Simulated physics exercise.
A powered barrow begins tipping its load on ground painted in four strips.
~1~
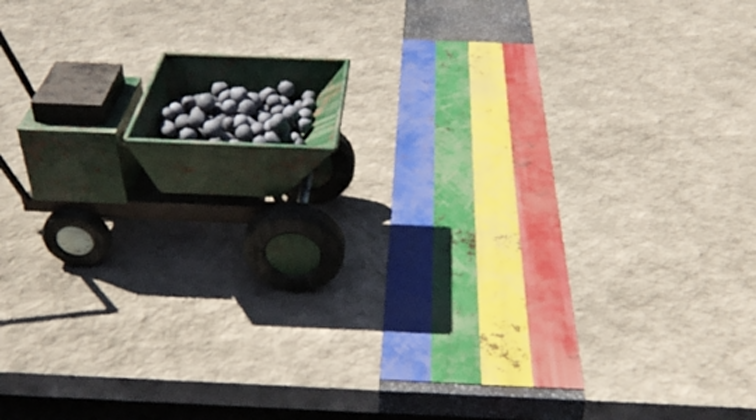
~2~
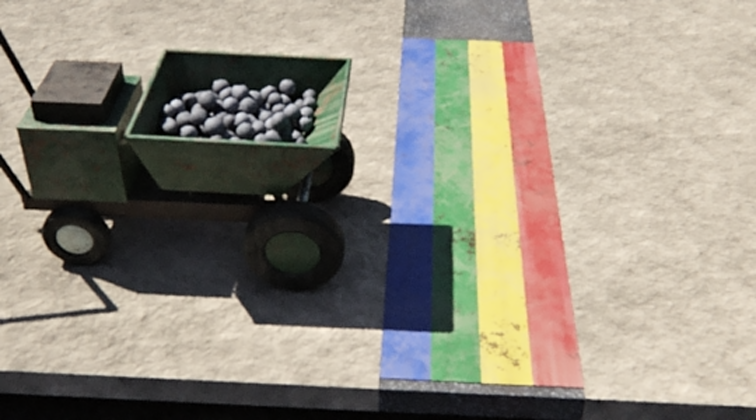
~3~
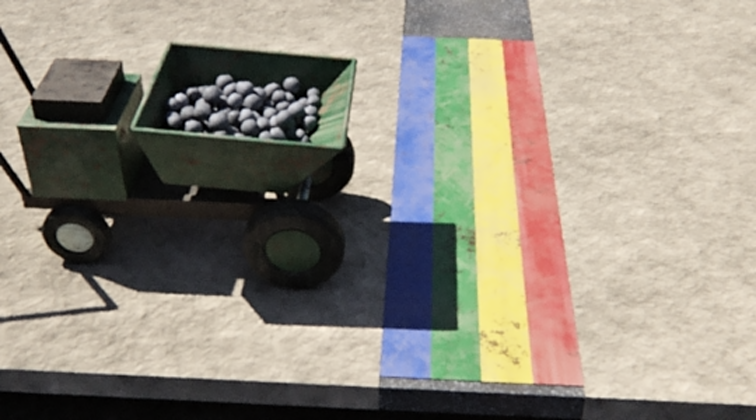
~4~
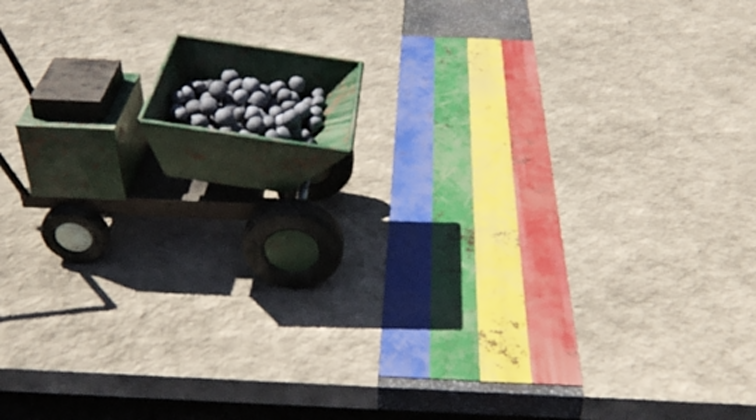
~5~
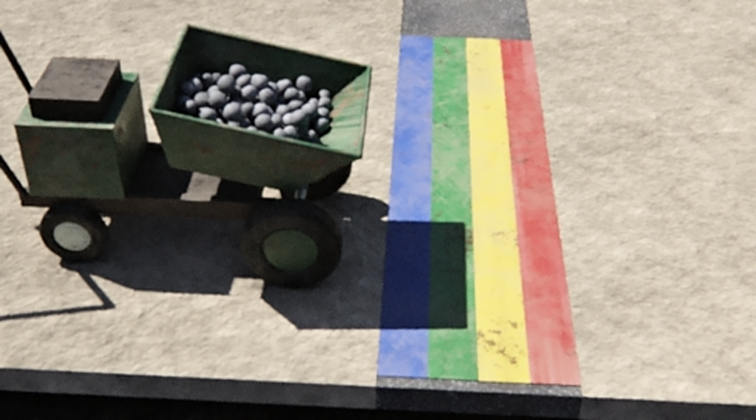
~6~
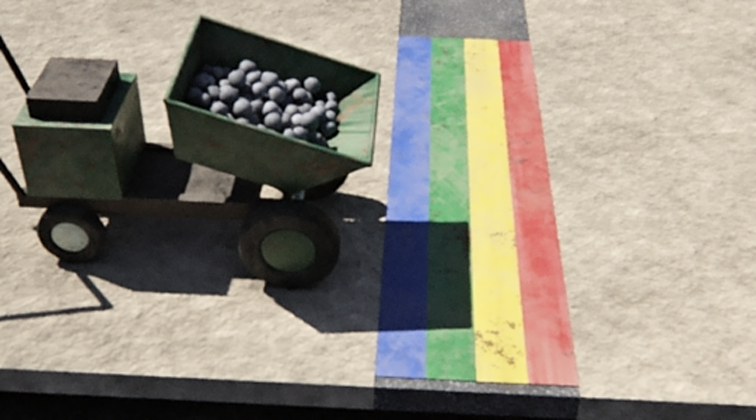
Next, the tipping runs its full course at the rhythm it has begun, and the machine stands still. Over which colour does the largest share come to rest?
The largest share rests over green.
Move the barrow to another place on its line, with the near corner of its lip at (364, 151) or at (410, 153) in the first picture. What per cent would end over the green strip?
About 30 per cent, then about 0 per cent.
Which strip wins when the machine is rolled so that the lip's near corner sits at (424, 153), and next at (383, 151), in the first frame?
Place 1 - red; place 2 - the strip in yellow.
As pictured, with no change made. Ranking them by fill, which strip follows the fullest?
That would be the yellow strip, in second.
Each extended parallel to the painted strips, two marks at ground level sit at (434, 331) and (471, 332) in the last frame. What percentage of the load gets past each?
Close to 80 per cent, then close to 50 per cent.
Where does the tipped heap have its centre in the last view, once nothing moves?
Resting centre, last picture - approx. (465, 239).
Just after the last frame, skip tipped steeply; every one in the skip.
A moment on, skip tipped steeply; the larger part in the skip; just a few over the blue strip; roughly a quarter over the green strip; just a few over the yellow strip.
Further on, skip tipped right over; about a tenth in the skip; about a tenth over the blue strip; roughly half over the green strip; roughly a third over the yellow strip; about a tenth over the red strip.
When it is over, skip tipped right over; about a tenth in the skip; about a tenth over the blue strip; roughly half over the green strip; roughly a third over the yellow strip; about a tenth over the red strip.
